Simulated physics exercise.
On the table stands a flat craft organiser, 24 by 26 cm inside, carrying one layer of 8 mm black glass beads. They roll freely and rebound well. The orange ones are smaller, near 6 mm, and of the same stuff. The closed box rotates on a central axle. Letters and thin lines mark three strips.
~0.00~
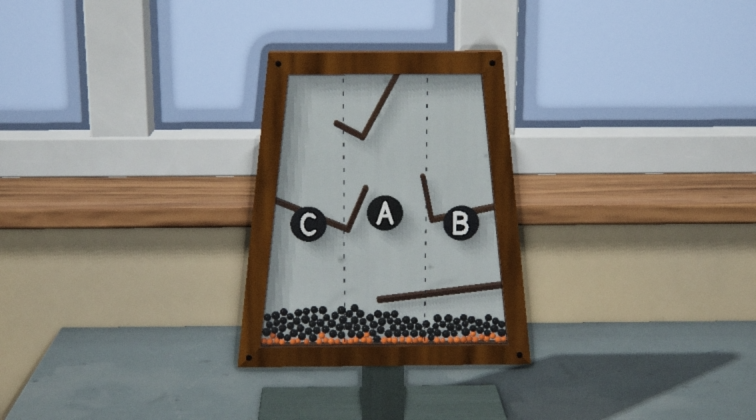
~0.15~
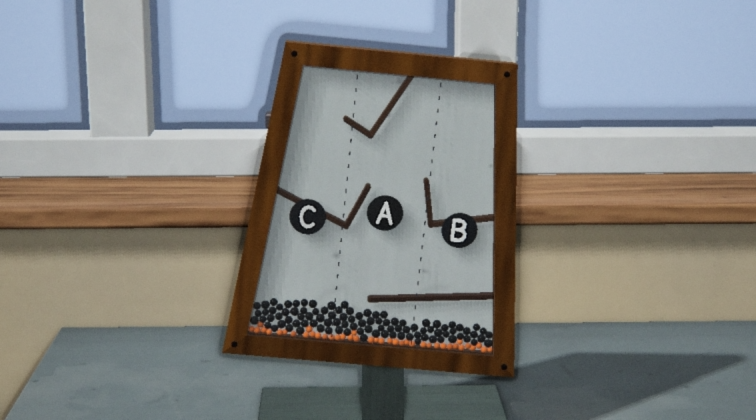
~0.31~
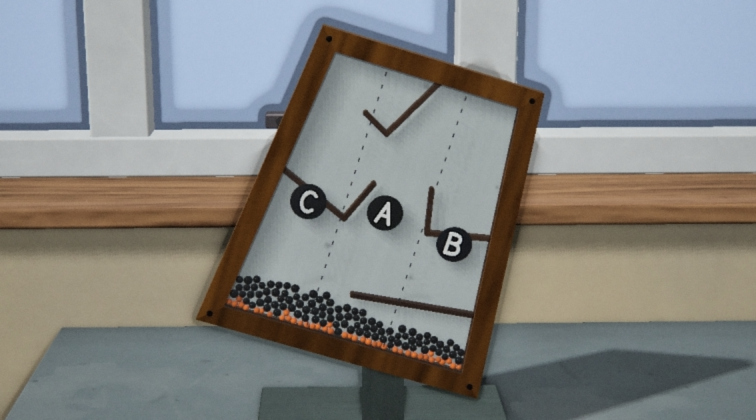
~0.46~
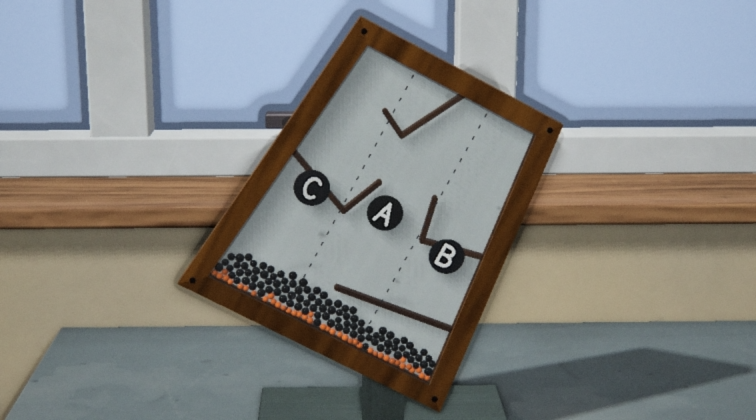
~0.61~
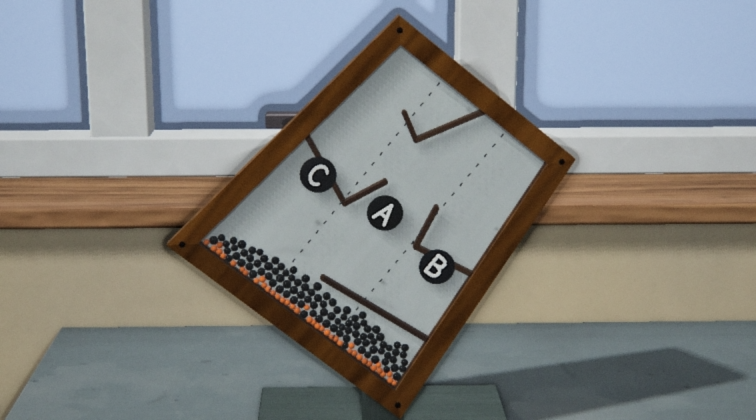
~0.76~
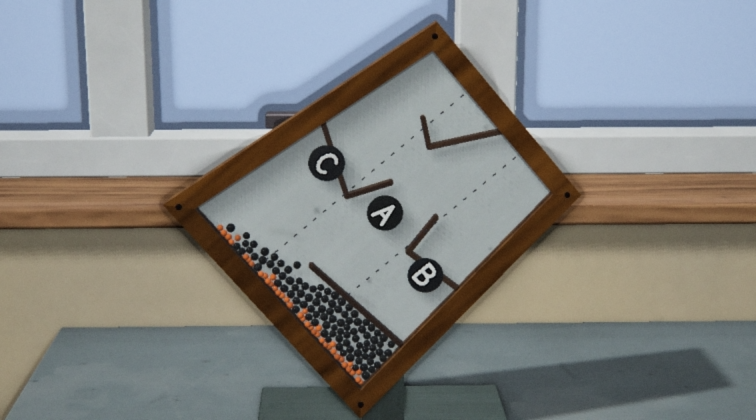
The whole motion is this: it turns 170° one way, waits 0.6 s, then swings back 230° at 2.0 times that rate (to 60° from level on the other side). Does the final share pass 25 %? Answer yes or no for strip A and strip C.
Strip A: No; strip C: Yes.
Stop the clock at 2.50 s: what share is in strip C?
Roughly 0 per cent.
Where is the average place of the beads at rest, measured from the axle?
About 4 cm right and 9 cm below.
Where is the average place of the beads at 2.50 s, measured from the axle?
About 8 cm left and 6 cm above.
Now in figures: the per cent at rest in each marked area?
Strip A: 10; strip B: 15; strip C: 75.
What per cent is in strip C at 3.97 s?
About 0 per cent.
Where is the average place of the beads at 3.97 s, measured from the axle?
Some 2 cm left and 10 cm below.
After 2.50 s, it stands 170° clockwise; the beads' middle is 8 cm left of and 6 cm above the centre; A 25 %, B 75 %.
After 3.97 s, it stands 55° clockwise; the beads' middle is 2 cm left of and 10 cm below the centre; A 15 %, B 85 %.
After 4.84 s, it stands 60° anticlockwise; the beads' middle is 5 cm right of and 8 cm below the centre; A 20 %, B 15 %, C 65 %.
At rest by 6.6 s, it stands 60° anticlockwise; A 10 %, B 15 %, C 75 %.
